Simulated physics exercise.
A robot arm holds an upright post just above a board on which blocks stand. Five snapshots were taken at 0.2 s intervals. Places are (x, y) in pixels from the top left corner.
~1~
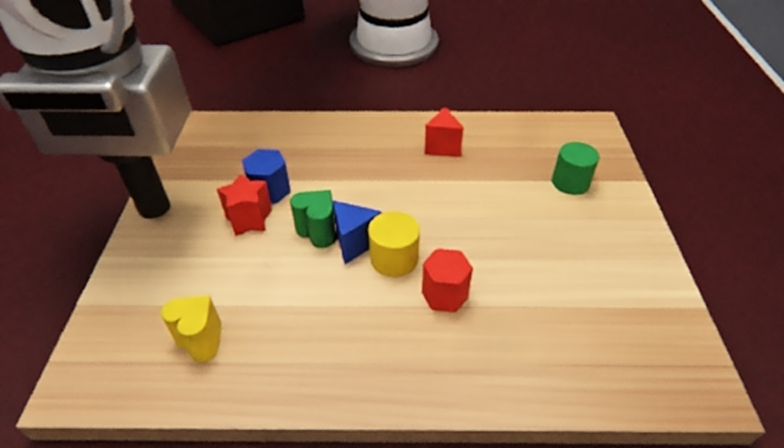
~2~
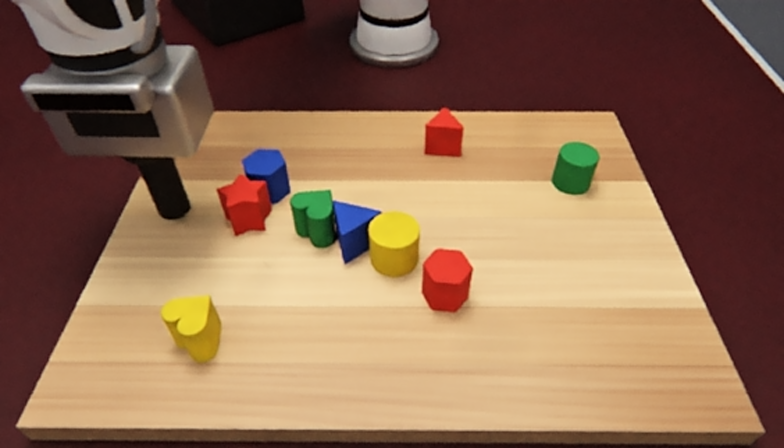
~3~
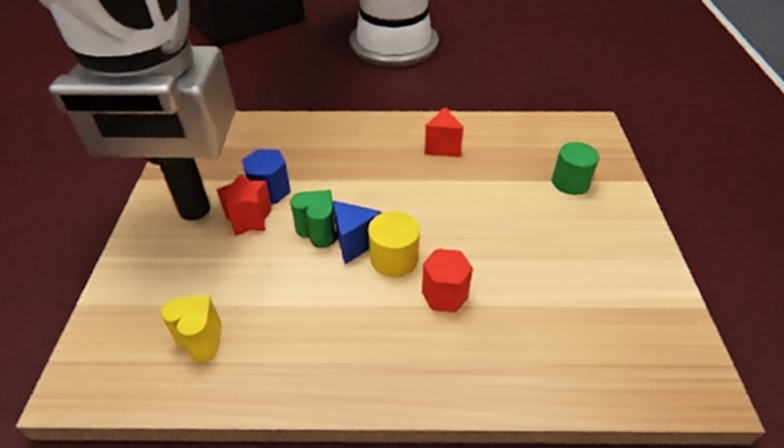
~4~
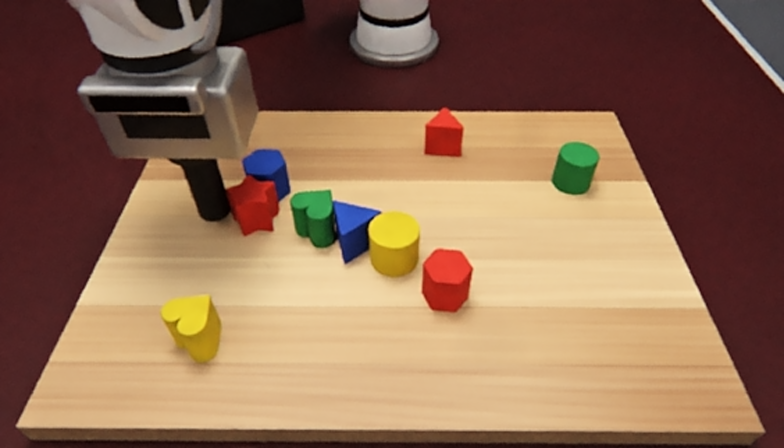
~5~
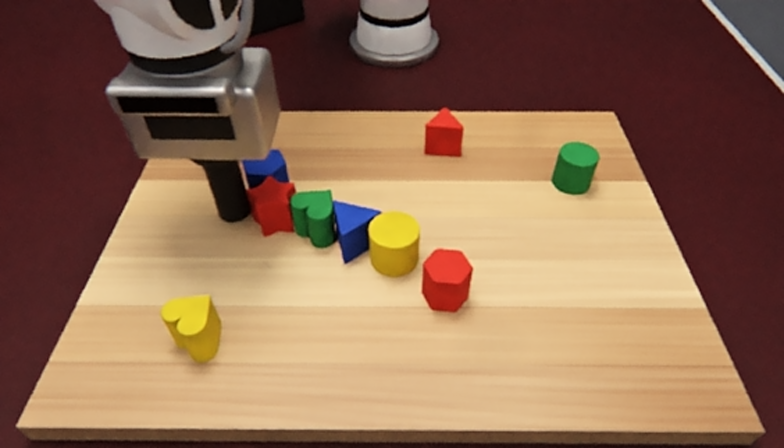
On a wooden board, a robot arm's post moves right and pushes the red star rightward.
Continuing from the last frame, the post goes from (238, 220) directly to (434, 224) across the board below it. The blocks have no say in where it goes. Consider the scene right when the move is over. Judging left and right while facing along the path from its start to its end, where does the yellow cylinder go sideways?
It is pushed towards the right-hand side.
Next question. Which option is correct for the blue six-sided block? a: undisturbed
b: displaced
It's a.
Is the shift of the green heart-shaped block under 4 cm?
In short: No.
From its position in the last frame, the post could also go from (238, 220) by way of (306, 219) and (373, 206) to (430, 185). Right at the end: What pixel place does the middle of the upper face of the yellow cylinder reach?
It is going to be at (419, 238).
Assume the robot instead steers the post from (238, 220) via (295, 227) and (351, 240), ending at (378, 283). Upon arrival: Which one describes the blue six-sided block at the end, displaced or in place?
It stays put.
What follows on the original path. One third of the way, post (302, 214); red star block (332, 192), turned 25° clockwise; green heart-shaped block (367, 207); blue triangle (400, 201); yellow cylinder (405, 233).
Two thirds of the way, post (368, 216); red star block (401, 193), turned 25° clockwise; green heart-shaped block (439, 205); blue triangle (468, 193); yellow cylinder (433, 241).
At the end, post (435, 216); blue six-sided block unmoved; red star block (470, 198), turned 40° clockwise; green heart-shaped block (503, 216), turned 40° anticlockwise; blue triangle (509, 191), turned 30° anticlockwise; yellow cylinder (433, 241).
